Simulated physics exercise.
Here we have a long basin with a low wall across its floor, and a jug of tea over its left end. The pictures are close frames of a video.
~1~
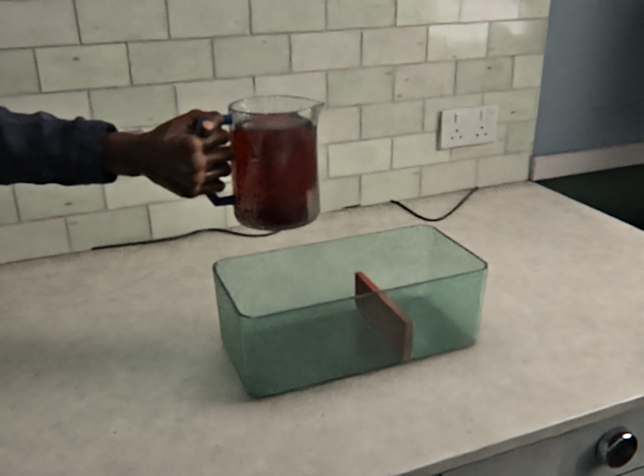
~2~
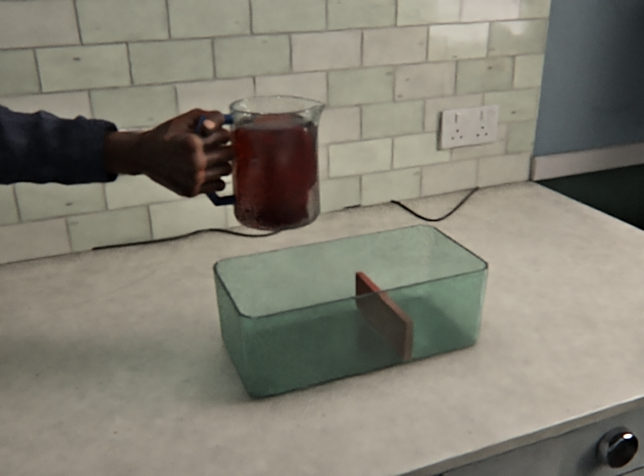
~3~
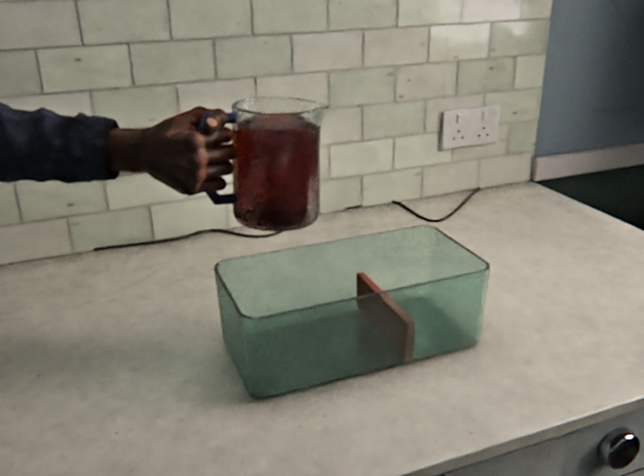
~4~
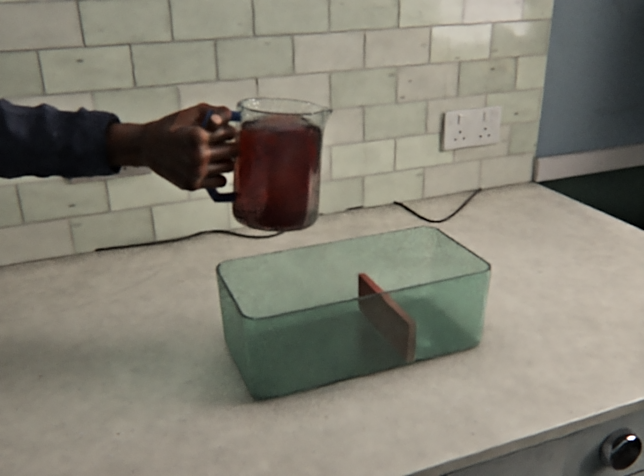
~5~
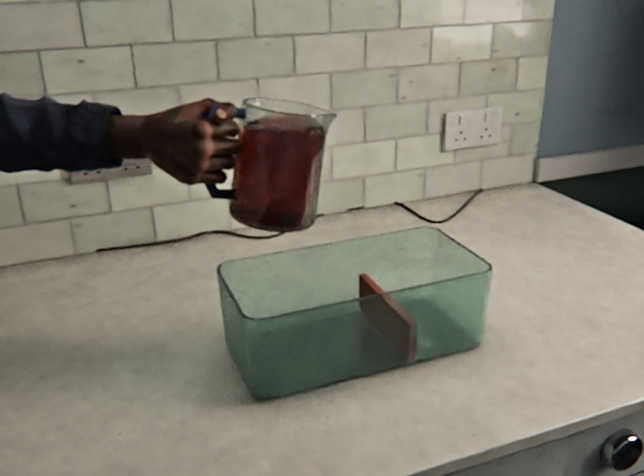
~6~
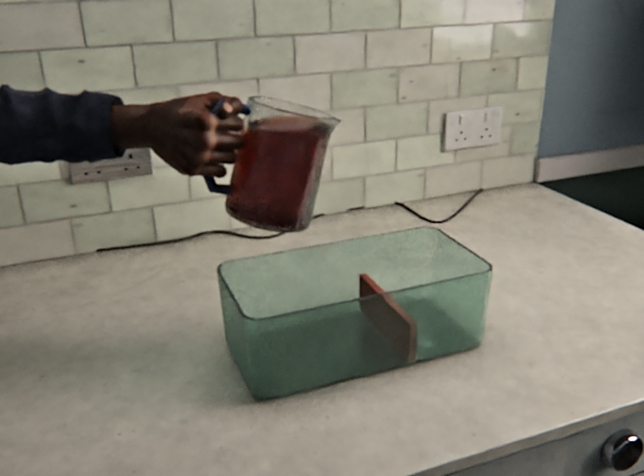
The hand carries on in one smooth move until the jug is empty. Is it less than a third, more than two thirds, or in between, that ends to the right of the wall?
The share right of the wall is from a third to two thirds.
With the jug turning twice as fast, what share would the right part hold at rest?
Some 35 per cent.
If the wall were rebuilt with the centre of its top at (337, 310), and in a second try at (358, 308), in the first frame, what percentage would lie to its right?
Roughly 95 per cent, and 95 per cent.
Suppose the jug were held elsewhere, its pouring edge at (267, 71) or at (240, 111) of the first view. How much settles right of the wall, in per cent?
The first gives 5 %, the second 0 %.
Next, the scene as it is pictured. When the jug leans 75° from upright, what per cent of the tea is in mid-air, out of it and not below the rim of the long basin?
Some 15 per cent.
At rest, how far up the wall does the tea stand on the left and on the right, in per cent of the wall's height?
Left about 20, right about 40.
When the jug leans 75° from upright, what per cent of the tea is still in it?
It comes to 80 per cent or so.
A moment on, the jug is tipped on its side and 81 per cent is still to pour, 0 is left of the wall and 3 right of it.
Next, the jug is tipped right over and 29 per cent is still to pour, 11 is left of the wall and 38 right of it.
Then the jug is tipped right over and 3 per cent is still to pour, 40 is left of the wall and 52 right of it.
Later the jug is tipped right over and 0 per cent is still to pour, 47 is left of the wall and 52 right of it.
At rest 47 per cent lies left of the wall, 52 right of it and 1 outside.
